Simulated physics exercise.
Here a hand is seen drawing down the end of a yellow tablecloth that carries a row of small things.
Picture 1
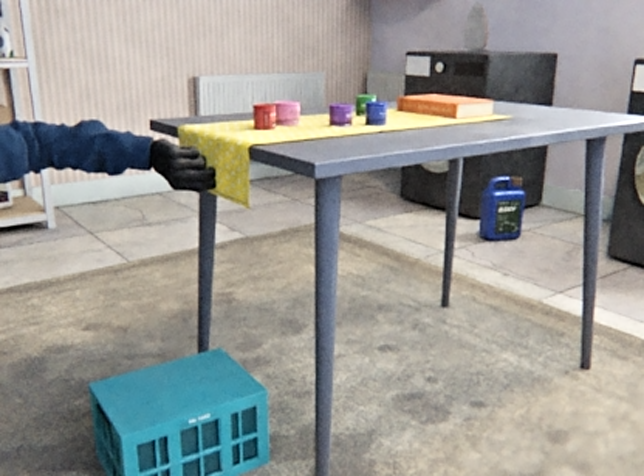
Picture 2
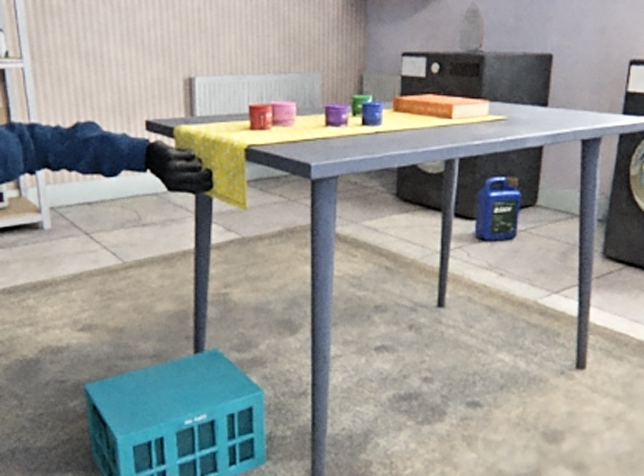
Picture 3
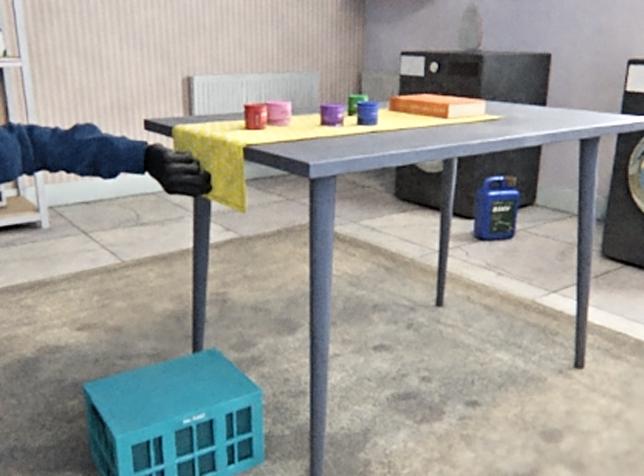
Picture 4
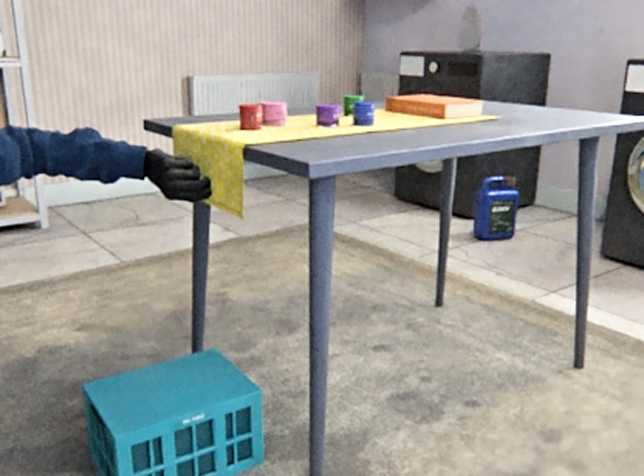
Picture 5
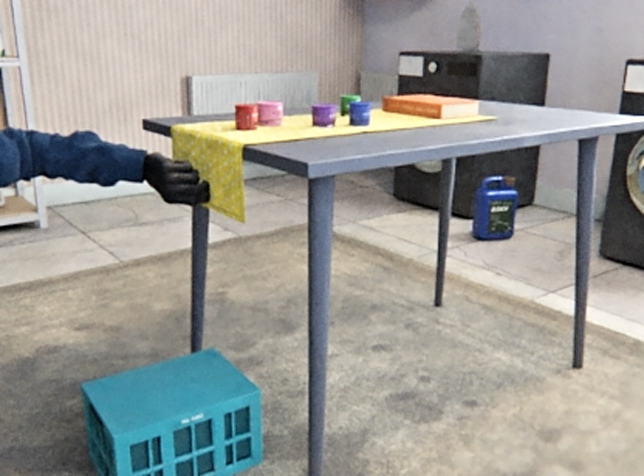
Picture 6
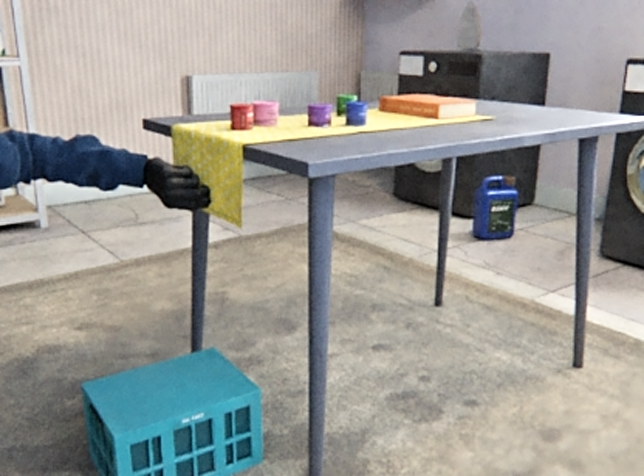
A gloved hand slowly drawing down the end of a yellow tablecloth, the small colourful pots on it shifting slightly left.
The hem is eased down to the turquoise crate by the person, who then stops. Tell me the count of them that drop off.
Number down: Four.
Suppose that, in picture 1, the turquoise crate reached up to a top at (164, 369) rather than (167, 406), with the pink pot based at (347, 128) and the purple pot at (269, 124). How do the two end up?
Pink pot: Lost; purple pot: Lost.
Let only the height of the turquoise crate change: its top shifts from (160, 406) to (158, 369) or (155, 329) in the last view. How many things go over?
The numbers are 3 and 2.
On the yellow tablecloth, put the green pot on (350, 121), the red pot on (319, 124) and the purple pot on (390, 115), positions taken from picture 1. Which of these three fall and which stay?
The green pot would end up off, the red pot would end up off, the purple pot would stay in place.
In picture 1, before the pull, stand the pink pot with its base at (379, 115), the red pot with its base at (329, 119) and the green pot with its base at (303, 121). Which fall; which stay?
Of the three, the pink pot stays aloft, the red pot ends off the top and the green pot ends off the top.
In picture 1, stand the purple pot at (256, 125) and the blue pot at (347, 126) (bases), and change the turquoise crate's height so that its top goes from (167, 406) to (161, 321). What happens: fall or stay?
So the purple pot leaves, and the blue pot stays there.
Early on, hem near (208, 315); red pot and pink pot gone.
Midway, hem near (208, 362); red pot, pink pot and purple pot gone.
Finally, hem on the crate; red pot, pink pot, purple pot and blue pot gone. The answer is four.
